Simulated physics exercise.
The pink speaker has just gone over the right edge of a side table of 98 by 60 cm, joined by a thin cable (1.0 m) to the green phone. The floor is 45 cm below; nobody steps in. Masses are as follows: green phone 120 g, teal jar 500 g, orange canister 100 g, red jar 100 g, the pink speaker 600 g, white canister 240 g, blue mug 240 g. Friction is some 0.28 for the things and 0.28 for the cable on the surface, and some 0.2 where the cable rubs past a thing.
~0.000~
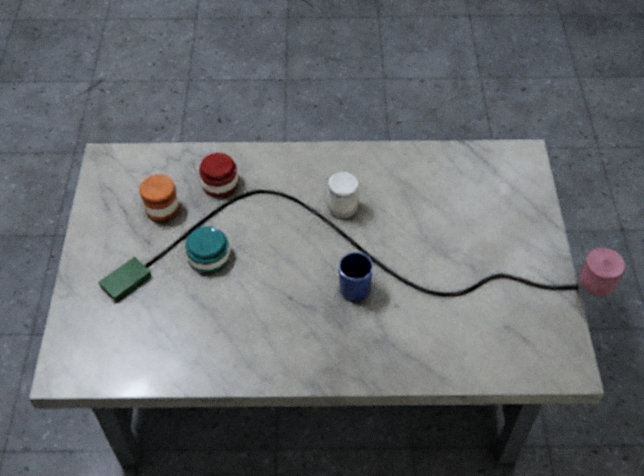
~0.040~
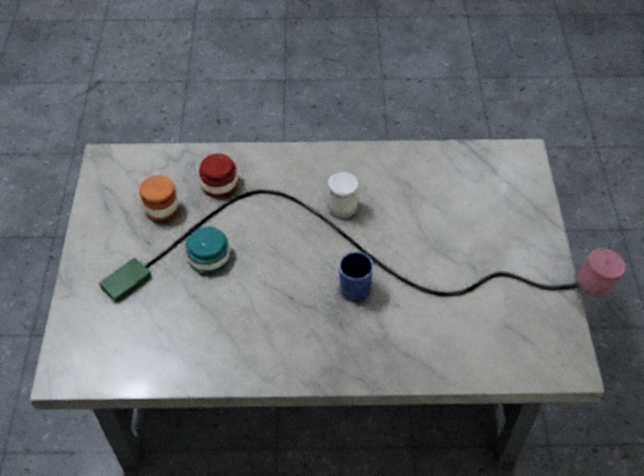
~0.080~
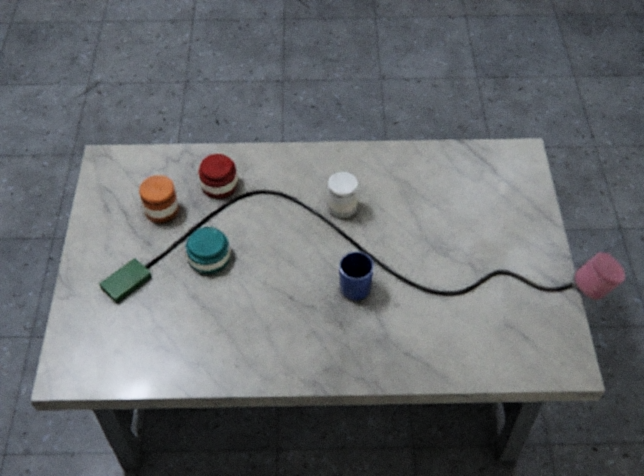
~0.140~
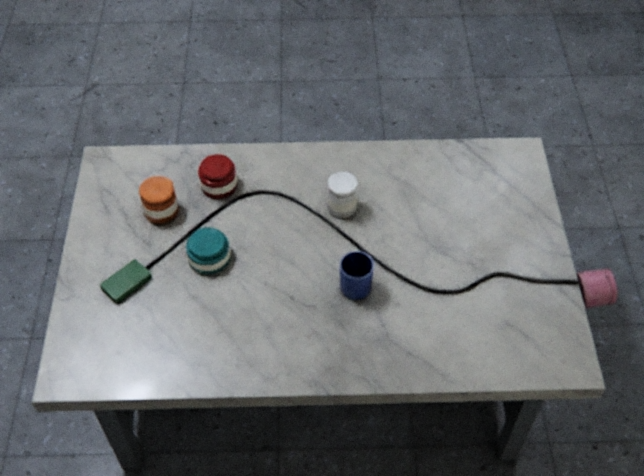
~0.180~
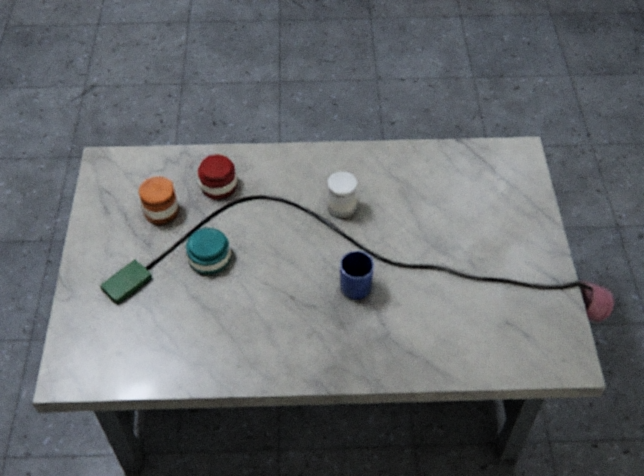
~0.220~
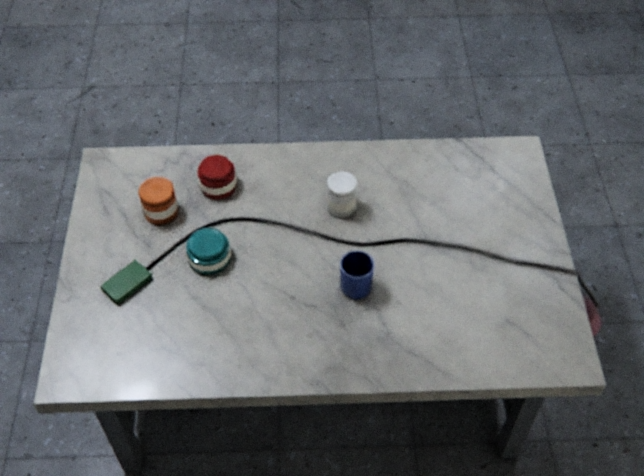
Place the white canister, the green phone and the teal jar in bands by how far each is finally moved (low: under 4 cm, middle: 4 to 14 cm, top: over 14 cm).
White canister: Middle; green phone: Top; teal jar: Middle.
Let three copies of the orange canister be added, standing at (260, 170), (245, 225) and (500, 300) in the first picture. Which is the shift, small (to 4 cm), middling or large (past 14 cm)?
Slight, big, slight.
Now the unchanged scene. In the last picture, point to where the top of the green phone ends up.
Last view, top position: About (424, 142).
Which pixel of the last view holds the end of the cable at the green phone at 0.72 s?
Roughly at pixel (385, 148).
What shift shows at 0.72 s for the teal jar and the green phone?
Teal jar roughly 8 cm, green phone roughly 60 cm.
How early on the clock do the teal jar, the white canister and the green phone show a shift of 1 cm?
Roughly: Teal jar at 0.32 s, white canister at 0.50 s, green phone at 0.26 s.
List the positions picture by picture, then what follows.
The first picture shows white canister (343, 183); green phone (124, 276); teal jar (206, 240); cable runs through (526, 281) (431, 292) (345, 235) (269, 191).
The second picture shows pink speaker (606, 263); cable runs through (525, 280) (345, 235).
The third picture shows pink speaker (600, 276); cable runs through (524, 279) (345, 235).
The fourth picture shows pink speaker (595, 289); cable runs through (527, 279) (345, 235).
The fifth picture shows pink speaker (590, 302); cable runs through (552, 287) (350, 239).
The sixth picture shows white canister (342, 182); green phone (126, 279); teal jar (207, 242); cable runs through (579, 278) (484, 253) (377, 243) (283, 224).
By 0.5 s, the cable's tail end at (308, 208); green phone 37 cm off its start, teal jar 7 cm off its start, pink speaker over the edge.
By 0.7 s, the cable's tail end at (385, 148); green phone 65 cm off its start, teal jar 8 cm off its start, white canister 7 cm off its start.
By 1.0 s, the cable's tail end at (409, 145); green phone 68 cm off its start at (423, 142), teal jar 8 cm off its start at (240, 261), white canister 7 cm off its start at (379, 179).
By 1.2 s, the cable's tail end at (409, 145); green phone 68 cm off its start, teal jar 8 cm off its start, white canister 7 cm off its start.
By 2.4 s, the cable's tail end at (409, 146); green phone 68 cm off its start at (424, 142), teal jar 8 cm off its start at (240, 261), white canister 7 cm off its start at (379, 179), pink speaker over the edge.
